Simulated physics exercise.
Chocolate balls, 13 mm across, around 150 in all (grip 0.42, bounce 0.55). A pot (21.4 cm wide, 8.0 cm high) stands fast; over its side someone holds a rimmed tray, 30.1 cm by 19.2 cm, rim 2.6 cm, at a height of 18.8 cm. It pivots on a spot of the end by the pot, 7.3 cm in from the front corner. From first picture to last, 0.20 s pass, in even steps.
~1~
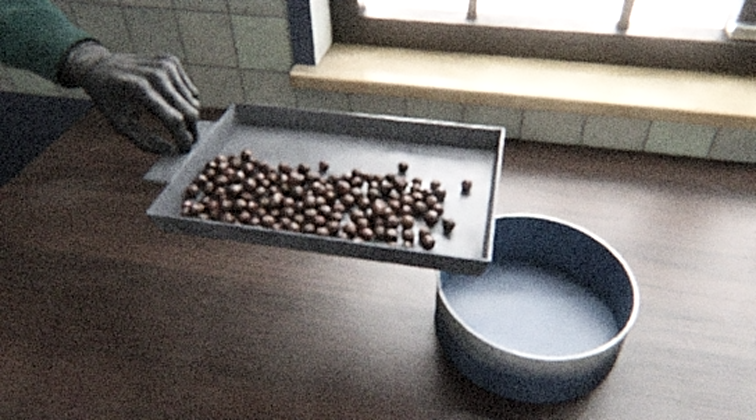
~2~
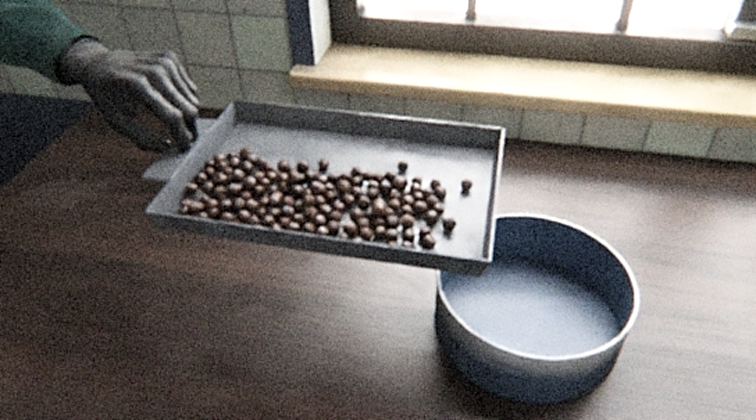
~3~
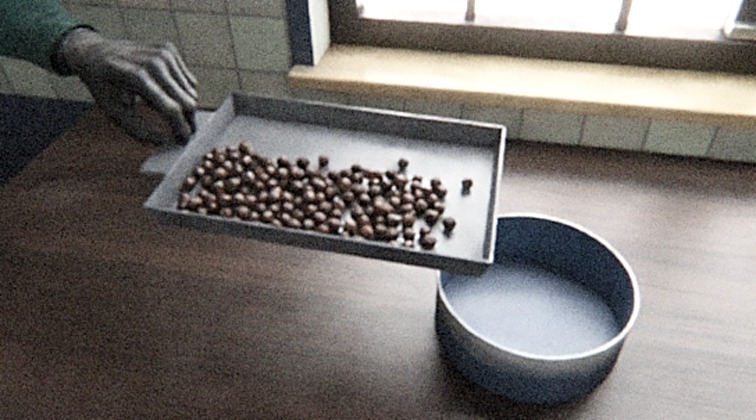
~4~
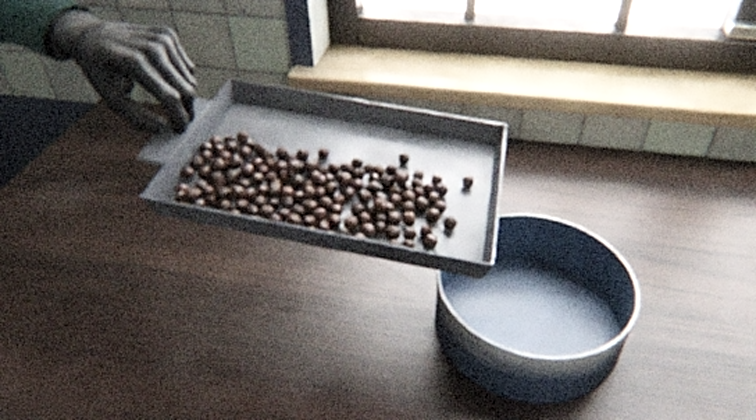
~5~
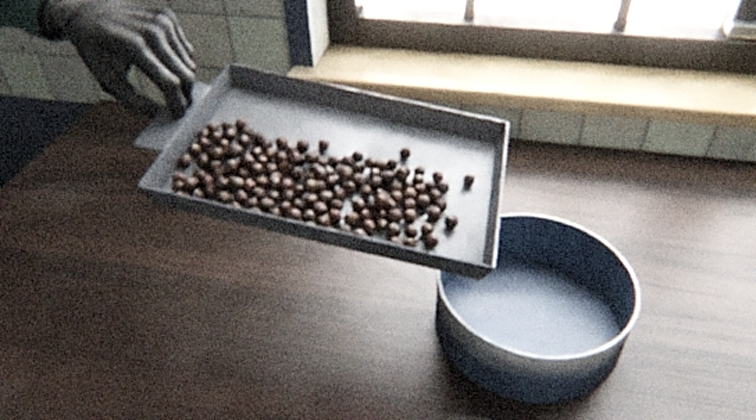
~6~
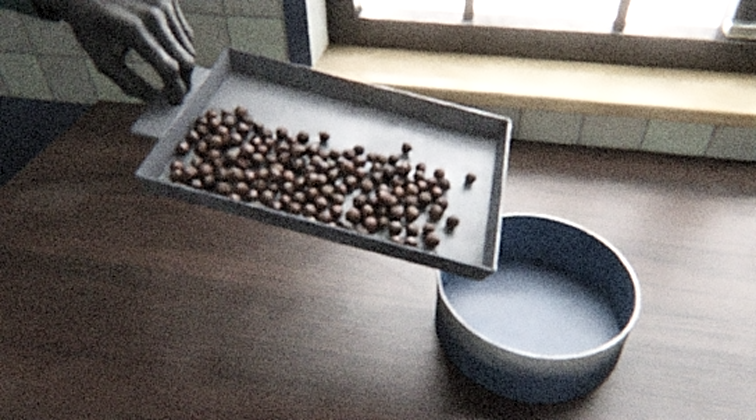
Rimmed tray of chocolate balls tilting gradually as a gloved hand raises its left end, right end staying above a round pot.
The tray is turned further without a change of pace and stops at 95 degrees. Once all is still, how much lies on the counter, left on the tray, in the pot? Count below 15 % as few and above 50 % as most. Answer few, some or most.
On the counter: Most; left on the tray: Few; in the pot: Some.
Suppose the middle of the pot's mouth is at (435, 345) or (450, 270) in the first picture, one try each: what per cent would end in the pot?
Some 90 and 10 per cent.
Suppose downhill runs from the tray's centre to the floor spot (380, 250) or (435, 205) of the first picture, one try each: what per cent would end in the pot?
About 5 and 75 per cent.
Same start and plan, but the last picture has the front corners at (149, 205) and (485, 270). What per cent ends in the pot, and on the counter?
Pot 5, counter 95.
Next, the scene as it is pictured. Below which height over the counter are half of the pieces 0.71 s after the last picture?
Roughly 22 cm.
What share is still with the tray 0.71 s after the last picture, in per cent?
Roughly 85 per cent.
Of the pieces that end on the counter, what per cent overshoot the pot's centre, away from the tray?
Some 60 per cent.
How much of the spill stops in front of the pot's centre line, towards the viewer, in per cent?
Some 100 per cent.
Then, 0.42 s after the last picture, tilt 52 degrees; the tray holds 100 %, the pot 0 %.
Then, 0.71 s after the last picture, tilt 79 degrees; the tray holds 85 %, the pot 0 %.
Then, 1.09 s after the last picture, tilt 95 degrees; the tray holds 5 %, the pot 25 %.
In the end, counter 75 %, tray 0 %, pot 25 %.
